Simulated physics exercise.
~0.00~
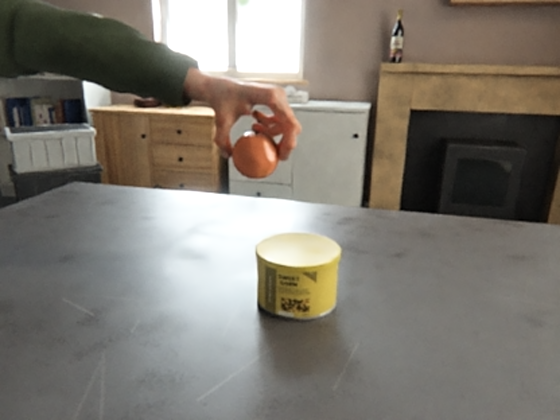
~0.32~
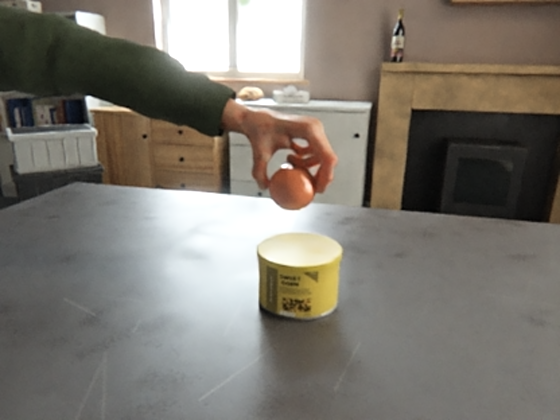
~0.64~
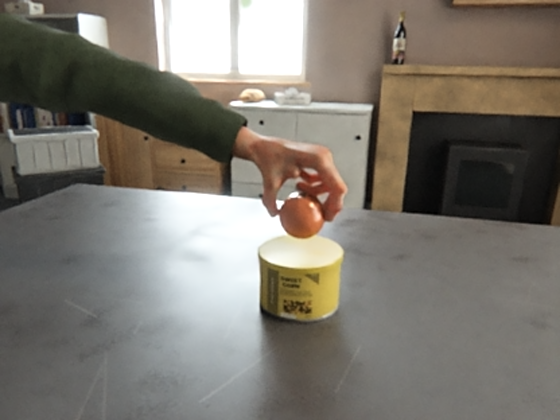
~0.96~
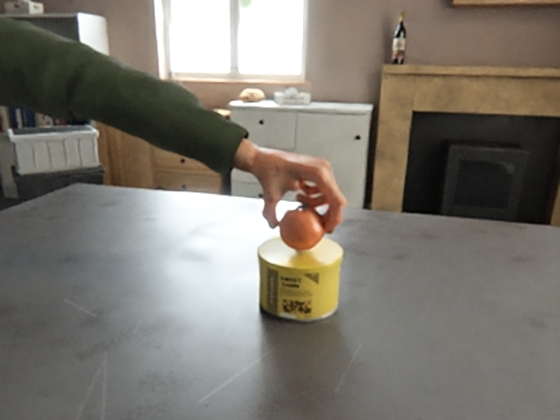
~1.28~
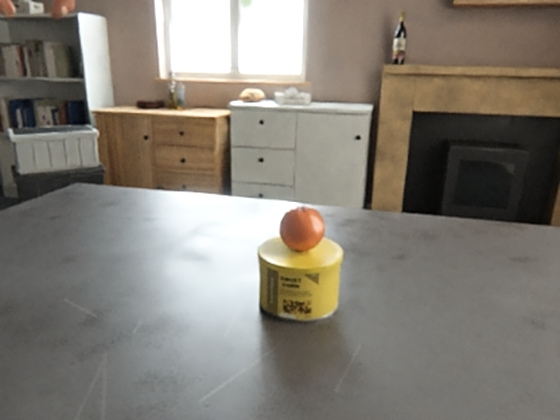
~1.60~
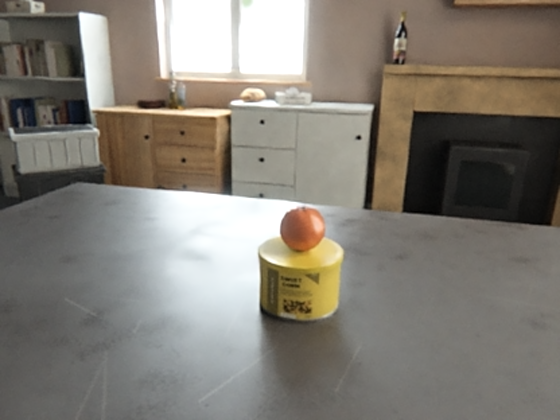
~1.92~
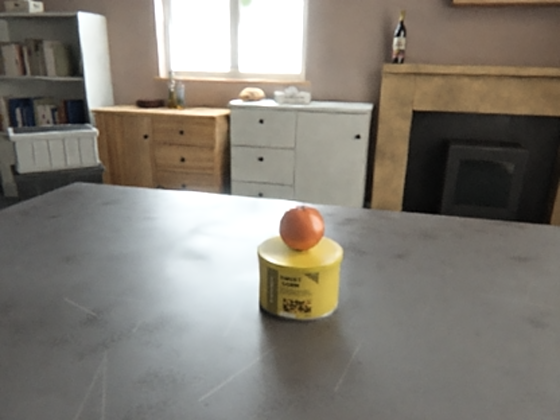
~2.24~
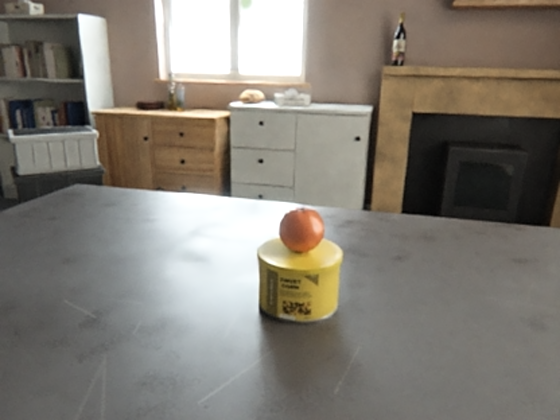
A hand in a dark green sleeve carried an orange tomato over to a yellow tub on a grey table, lowered it onto the lid, then let go and drew away, leaving the tomato resting still on top.
